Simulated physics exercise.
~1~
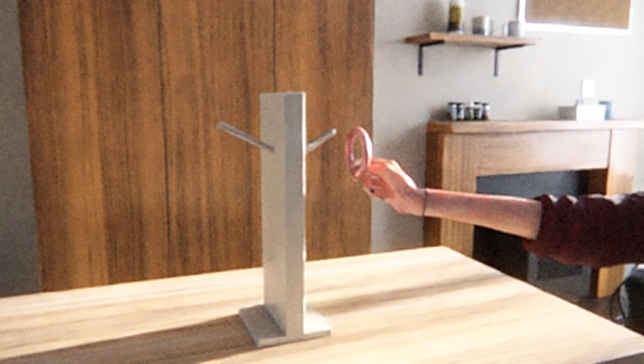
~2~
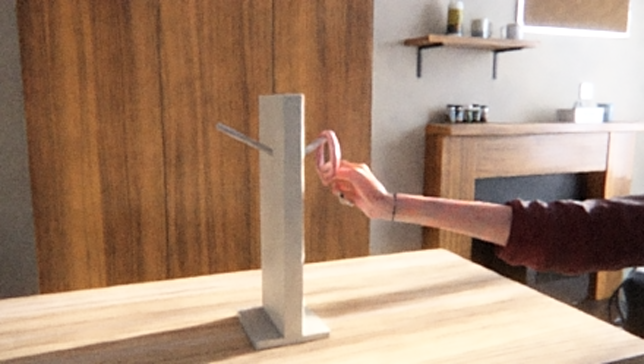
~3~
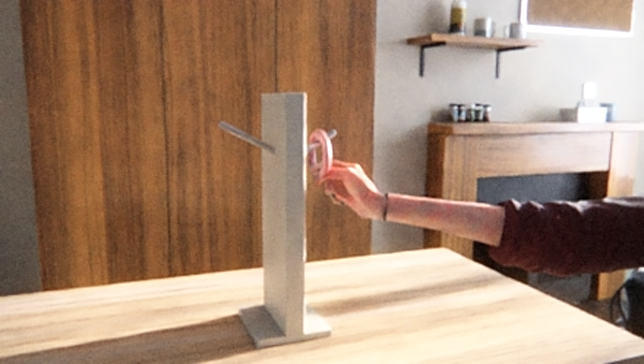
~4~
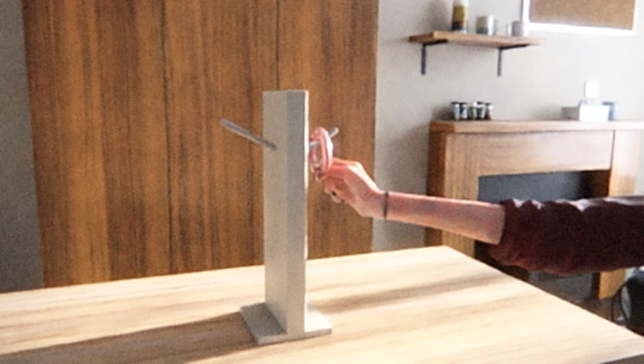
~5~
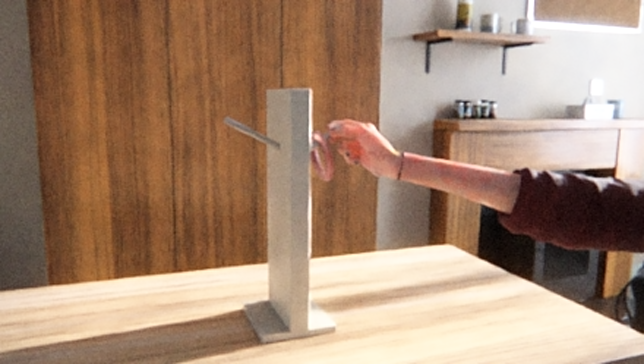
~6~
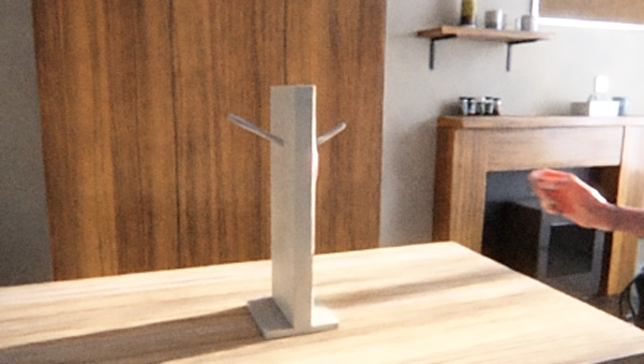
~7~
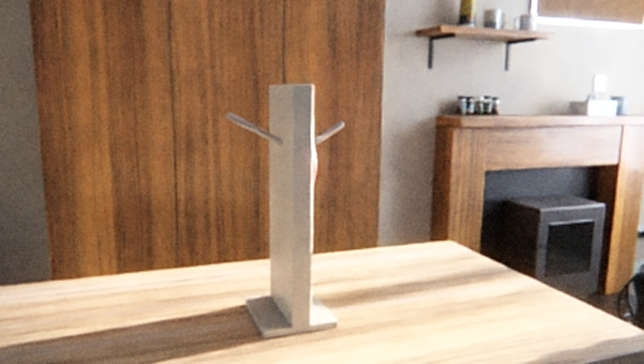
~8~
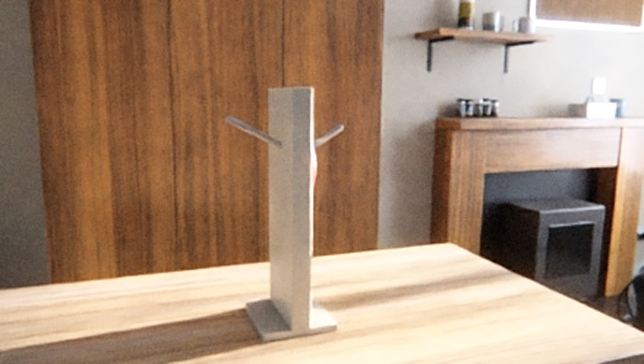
The video shows a hand bringing a roll of red tape leftward onto the right peg of a pale upright stand on a wooden table, then letting go and withdrawing to the right. The tape settles slightly lower and stays hanging, mostly hidden behind the post.
